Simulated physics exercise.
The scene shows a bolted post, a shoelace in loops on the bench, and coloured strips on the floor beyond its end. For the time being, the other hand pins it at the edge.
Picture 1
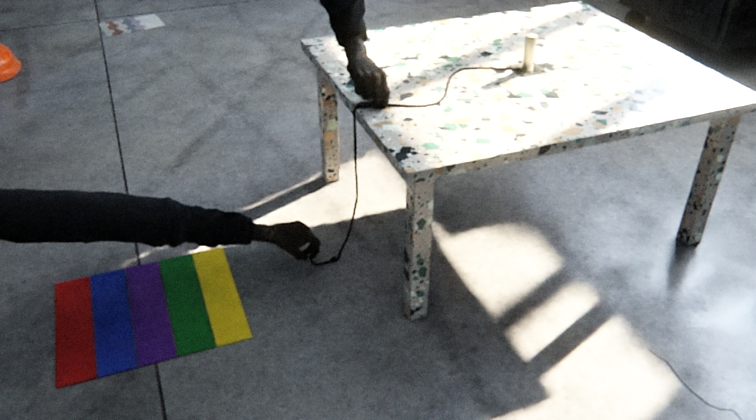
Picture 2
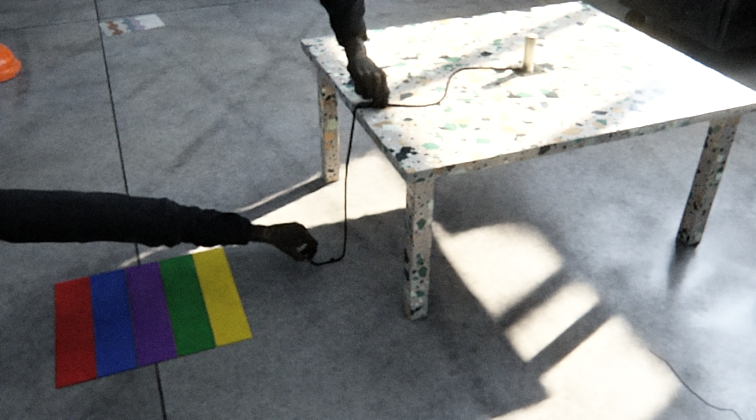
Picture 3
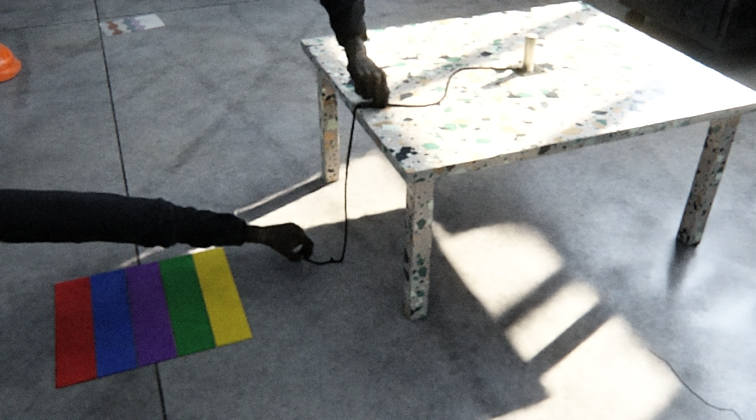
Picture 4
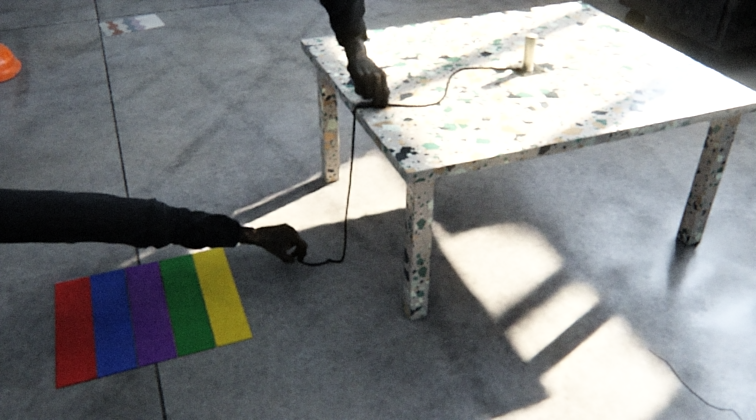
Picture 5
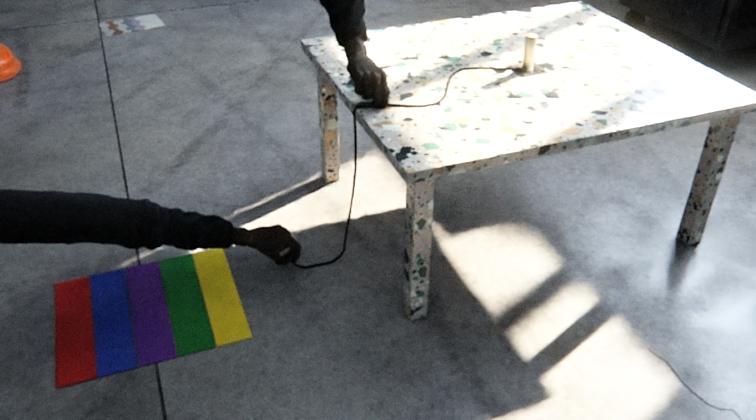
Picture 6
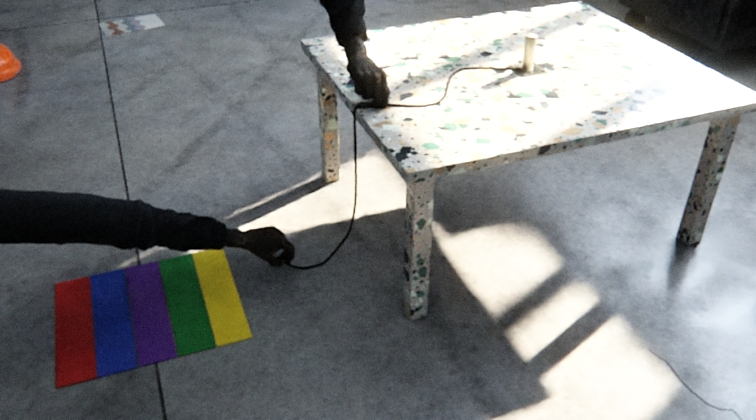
At a speckled table, one hand holds a dark cord while another draws its end slightly left.
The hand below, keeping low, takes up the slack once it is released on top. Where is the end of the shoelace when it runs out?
Above the purple strip.
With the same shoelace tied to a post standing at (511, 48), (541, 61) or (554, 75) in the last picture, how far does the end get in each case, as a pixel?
Respectively (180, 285), (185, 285) and (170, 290).
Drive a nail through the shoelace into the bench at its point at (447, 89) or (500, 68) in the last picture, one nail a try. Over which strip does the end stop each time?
The end comes to rest on green and then on purple.
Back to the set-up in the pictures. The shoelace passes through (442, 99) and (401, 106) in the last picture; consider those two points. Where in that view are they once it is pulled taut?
(403, 95) and (359, 105), roughly.
Soon after, end near (215, 278); over yellow.
Then, end near (173, 288); over green.
At full stretch, end near (148, 293); over purple. It halts on the purple strip.
